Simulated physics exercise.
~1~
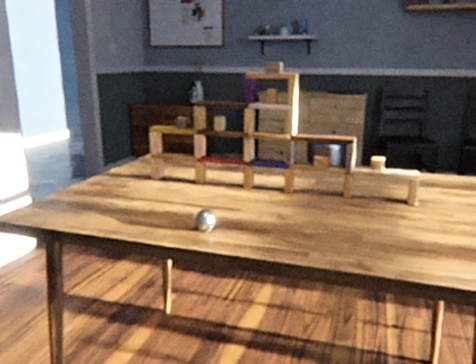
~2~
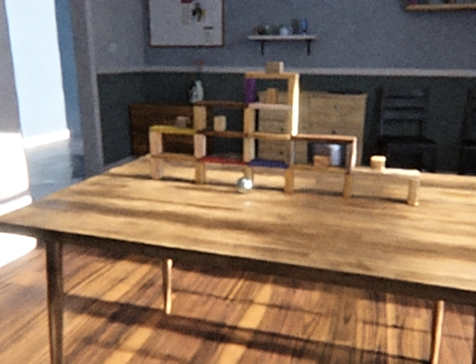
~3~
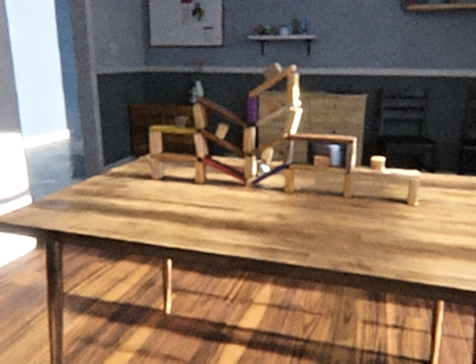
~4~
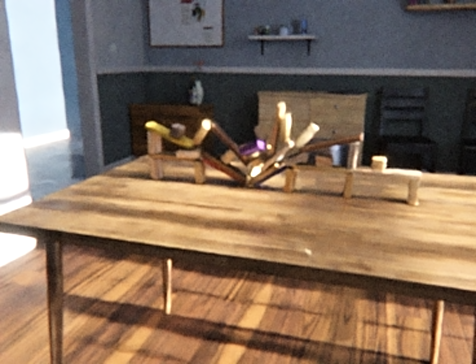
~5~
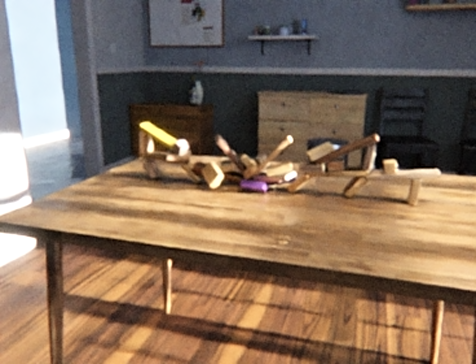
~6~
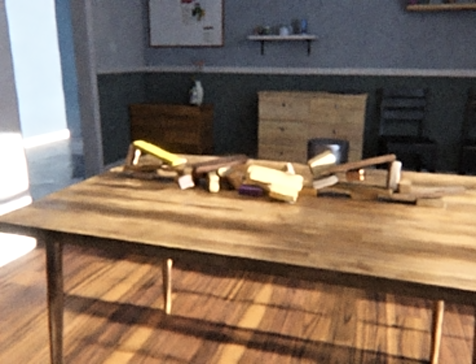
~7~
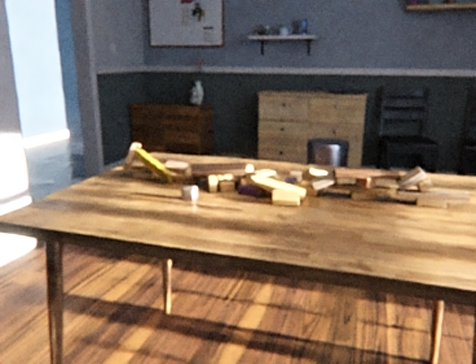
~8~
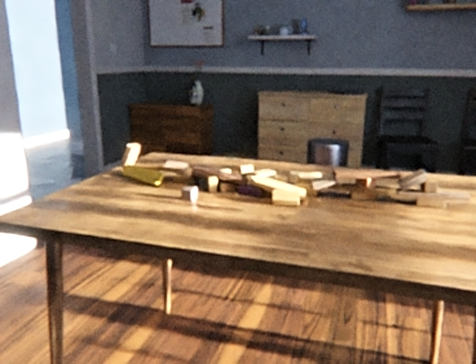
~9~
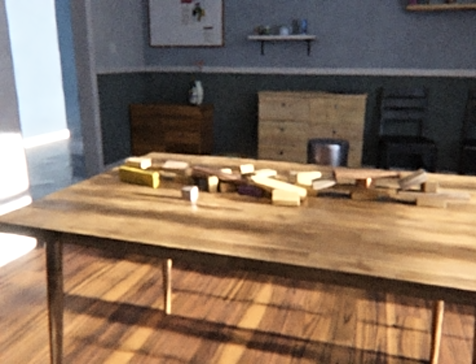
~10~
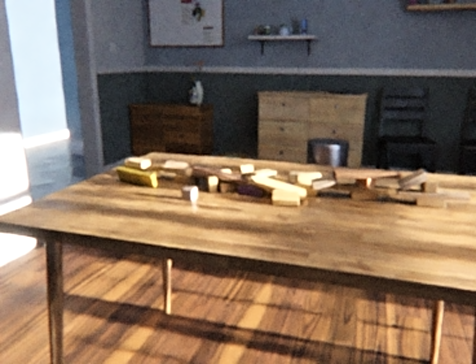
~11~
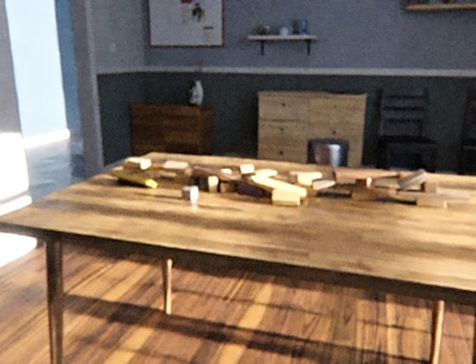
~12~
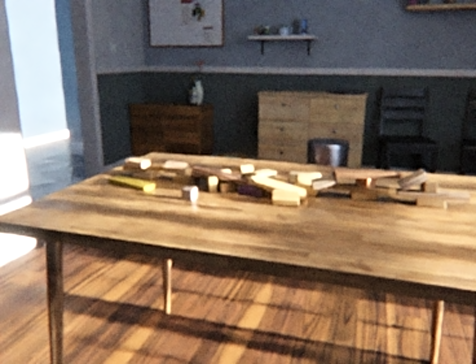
A tall structure of wooden posts and planks stood on a table as a shiny ball rolled into its base, and the middle buckled before the rest toppled, leaving the pieces scattered low across the tabletop, a yellow plank settling at the left.
